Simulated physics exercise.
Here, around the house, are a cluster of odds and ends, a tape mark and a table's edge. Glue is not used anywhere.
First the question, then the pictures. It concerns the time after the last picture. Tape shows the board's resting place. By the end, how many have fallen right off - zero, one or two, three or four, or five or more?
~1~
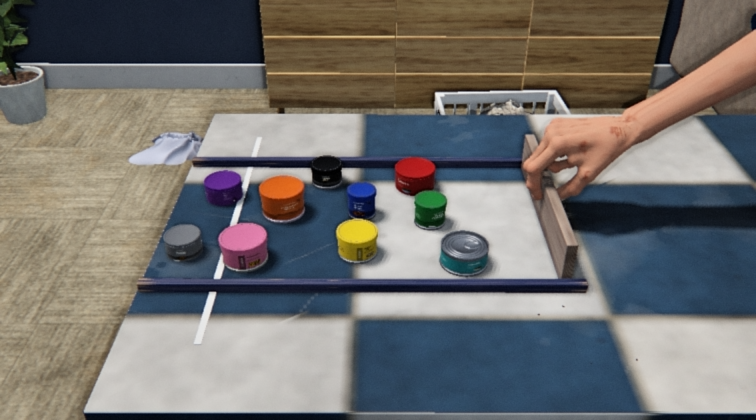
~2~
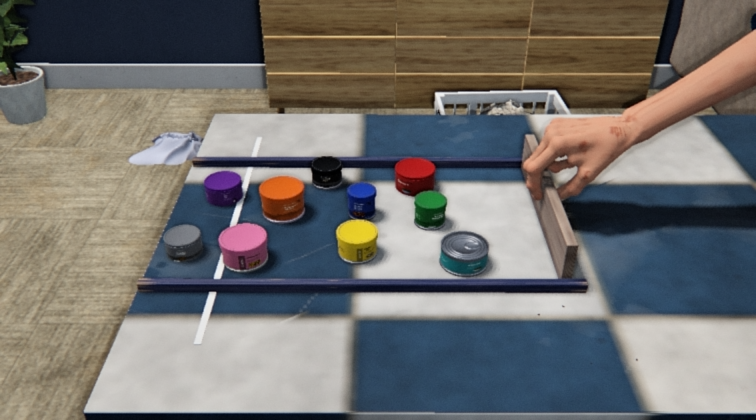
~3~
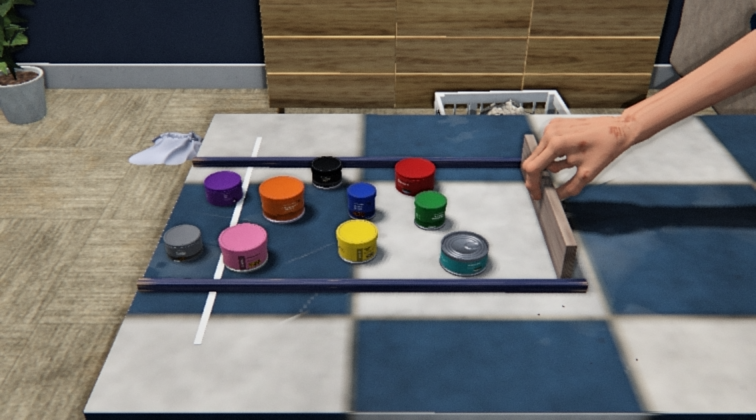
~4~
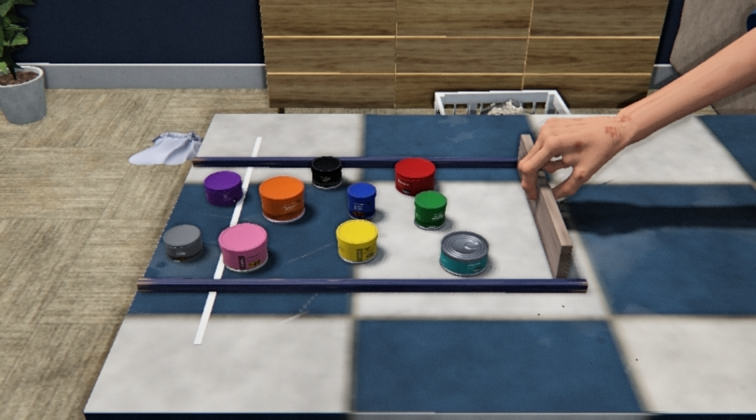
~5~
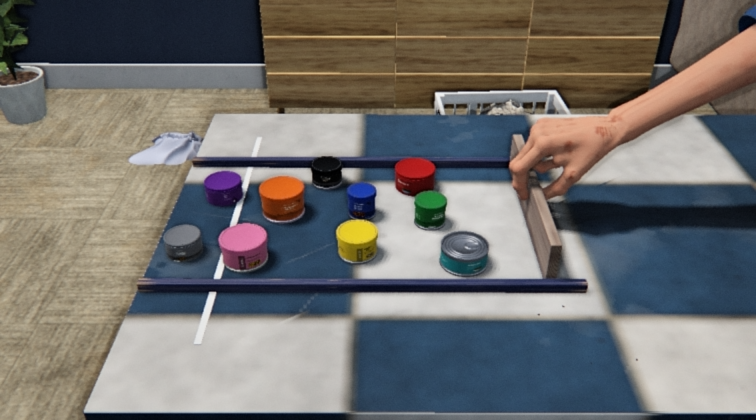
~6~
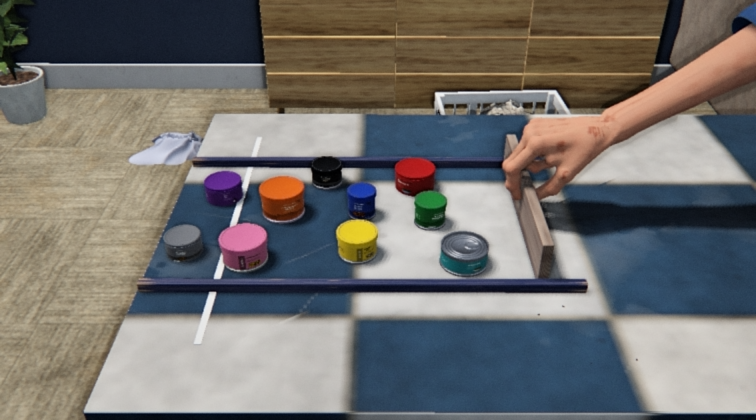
By the end, one or two have.
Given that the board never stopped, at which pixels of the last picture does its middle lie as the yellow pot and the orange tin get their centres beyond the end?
When the yellow pot crosses, the middle is near (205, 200); when the orange tin crosses, near (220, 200).
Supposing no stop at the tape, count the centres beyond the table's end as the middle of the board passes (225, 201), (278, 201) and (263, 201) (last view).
Past-the-end tally - position 1: 3, position 2: 0, position 3: 1.
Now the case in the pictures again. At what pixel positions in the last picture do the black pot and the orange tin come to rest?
The black pot settles near (202, 167); as for the orange tin, near (188, 201).
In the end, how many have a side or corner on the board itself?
At rest, 4 are in contact.
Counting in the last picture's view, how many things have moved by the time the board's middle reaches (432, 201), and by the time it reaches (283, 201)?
In order, the tallies are 3 and 10.
Early on, none off yet; grey tub at rest near (184, 243); purple tub at rest near (224, 188); pink pot at rest near (244, 248).
Finally, the number that fall off is one or two; lost, grey tub.
